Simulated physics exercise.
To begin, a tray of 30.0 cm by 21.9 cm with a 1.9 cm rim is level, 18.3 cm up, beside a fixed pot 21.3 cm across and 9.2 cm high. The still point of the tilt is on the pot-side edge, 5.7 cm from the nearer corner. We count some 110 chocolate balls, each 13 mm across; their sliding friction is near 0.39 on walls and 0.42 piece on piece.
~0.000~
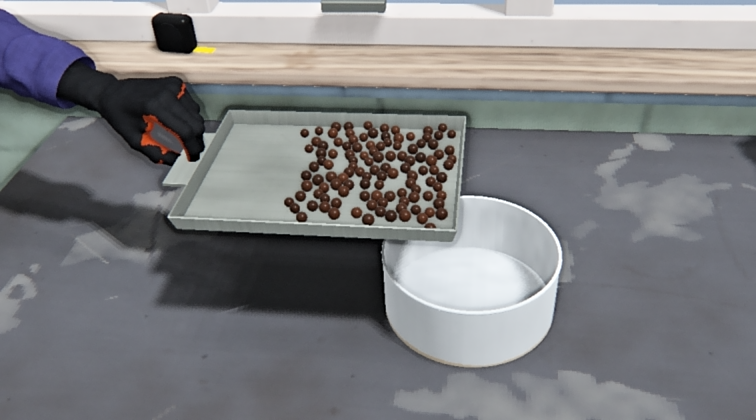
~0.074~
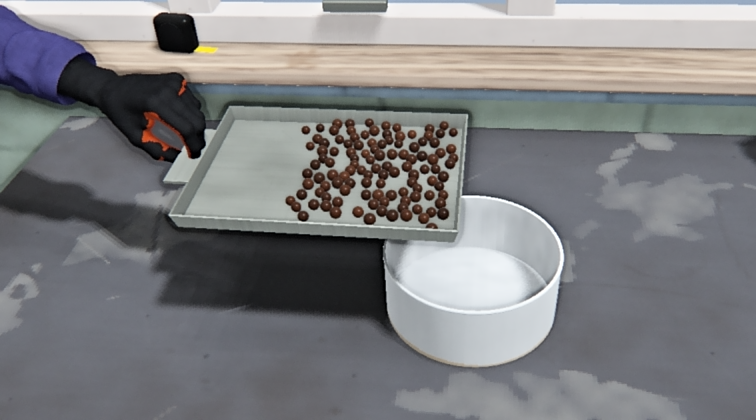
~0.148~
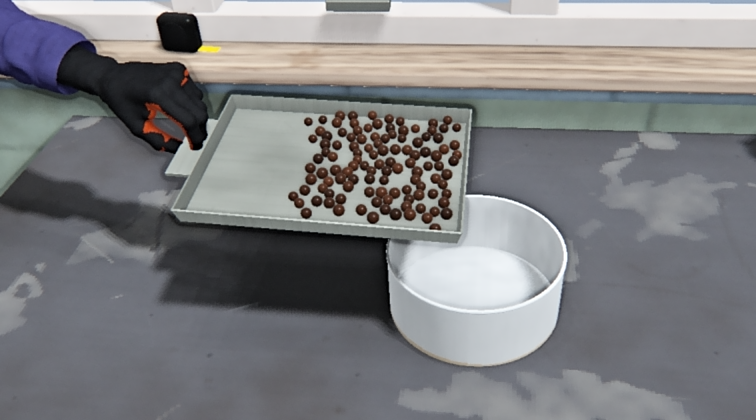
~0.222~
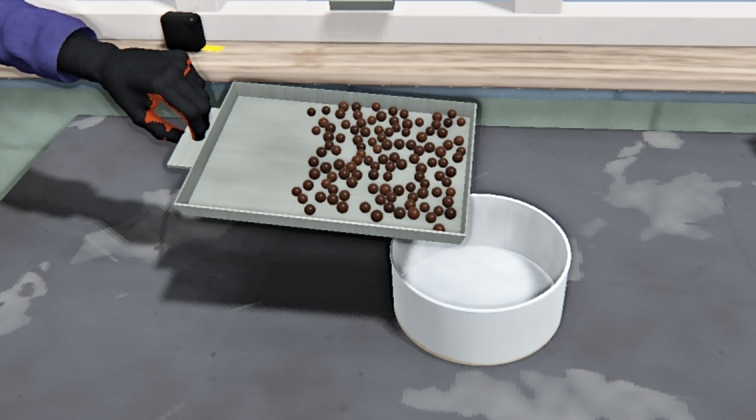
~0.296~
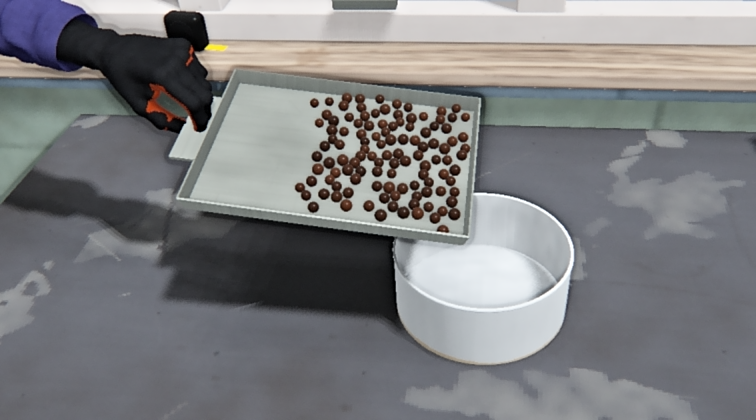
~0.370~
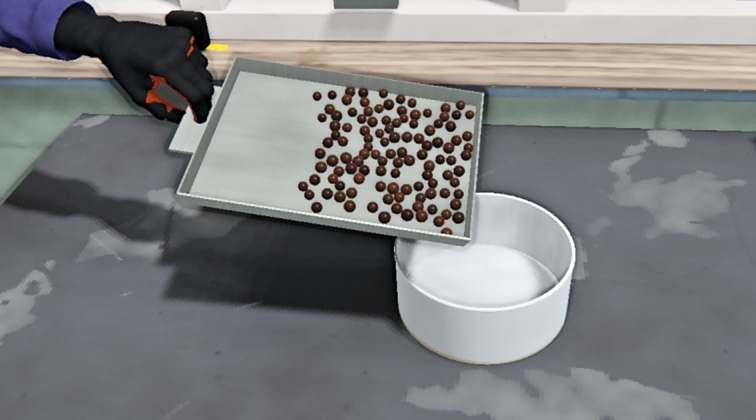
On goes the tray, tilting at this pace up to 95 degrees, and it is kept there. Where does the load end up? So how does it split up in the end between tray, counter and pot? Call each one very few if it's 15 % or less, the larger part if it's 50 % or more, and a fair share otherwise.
I'd say tray very few, counter the larger part, pot a fair share.
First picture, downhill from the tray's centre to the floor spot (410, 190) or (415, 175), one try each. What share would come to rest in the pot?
Around 80 % for the first direction, around 80 % for the second.
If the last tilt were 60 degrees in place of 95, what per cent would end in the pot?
I'd put it at close to 0 per cent.
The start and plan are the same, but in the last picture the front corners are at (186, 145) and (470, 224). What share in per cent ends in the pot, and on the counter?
In the pot: 80 per cent; on the counter: 20 per cent.
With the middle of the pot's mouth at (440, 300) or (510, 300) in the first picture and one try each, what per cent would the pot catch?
About 100 and 90 per cent.
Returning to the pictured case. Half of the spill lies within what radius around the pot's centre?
Distance: Around 22 cm.
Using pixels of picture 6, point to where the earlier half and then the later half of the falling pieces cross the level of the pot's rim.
The first half passes near (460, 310) and the second half near (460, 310).
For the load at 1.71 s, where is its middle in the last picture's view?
Around (435, 178).
Then, at 1.17 s, tilt 52 degrees; the tray holds 100 %, the pot 0 %.
After 1.71 s, tilt 77 degrees; the tray holds 100 %, the pot 0 %.
After 2.30 s, tilt 95 degrees; the tray holds 5 %, the pot 40 %.
At rest (3.3 s), tray 0 %, counter 55 %, pot 45 %.
